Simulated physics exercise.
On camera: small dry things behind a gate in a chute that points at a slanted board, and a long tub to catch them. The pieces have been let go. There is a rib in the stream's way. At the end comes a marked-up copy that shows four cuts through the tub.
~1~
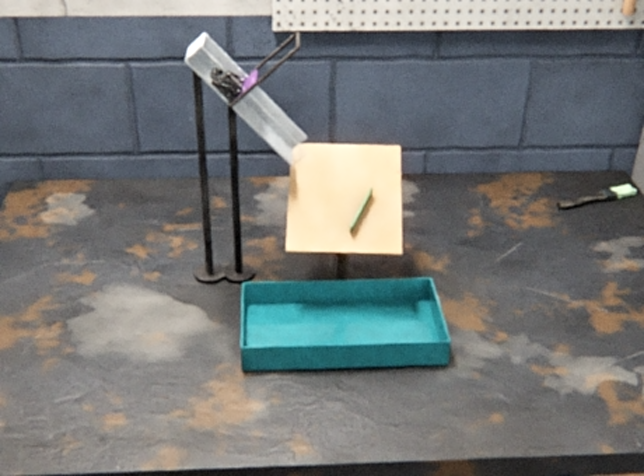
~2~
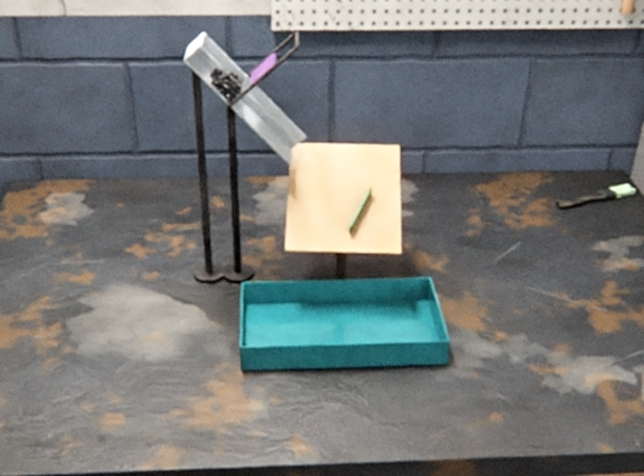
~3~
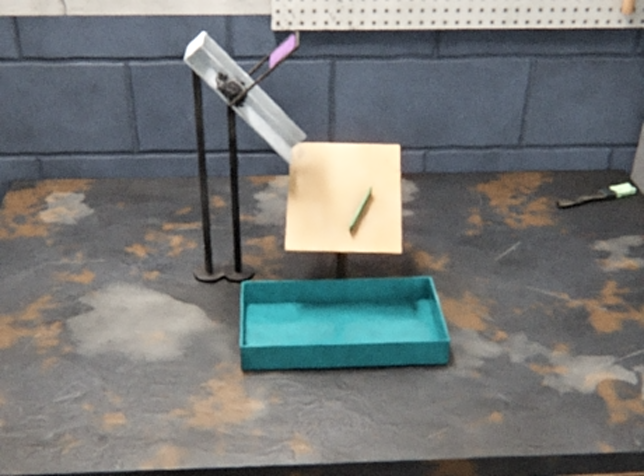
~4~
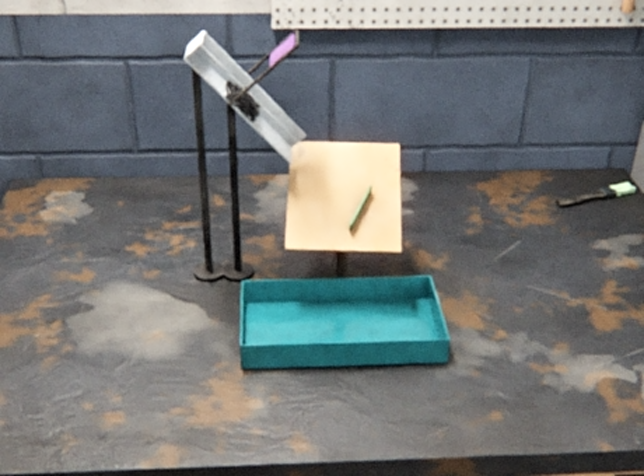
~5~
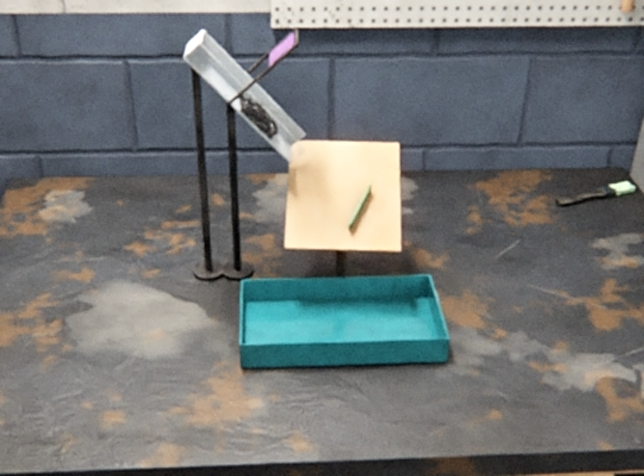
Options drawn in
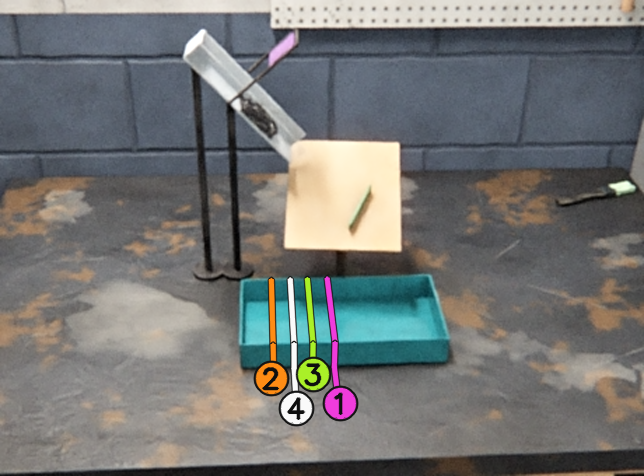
Black beans sat in a clear, sloping chute until its purple gate swung up, then slid down to the right toward a slanted board with a green rib, above an empty teal tub.
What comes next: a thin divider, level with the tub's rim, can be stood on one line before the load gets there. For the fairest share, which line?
Use line 1.
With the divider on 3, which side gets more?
The right side.
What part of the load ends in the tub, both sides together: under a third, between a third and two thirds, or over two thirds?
About that: Over two thirds.
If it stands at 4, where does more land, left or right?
More lands on the right.
On the marked copy, line 1 crosses the front rim at (334, 342); line 2 crosses the front rim at (273, 343); line 3 crosses the front rim at (312, 342); line 4 crosses the front rim at (294, 343).
For line 1, of what is caught, about half on the left of the divider, about half on the right.
For line 2, of what is caught, none on the left of the divider, all on the right.
For line 3, of what is caught, a small part on the left of the divider, nearly all on the right.
For line 4, of what is caught, none on the left of the divider, all on the right.
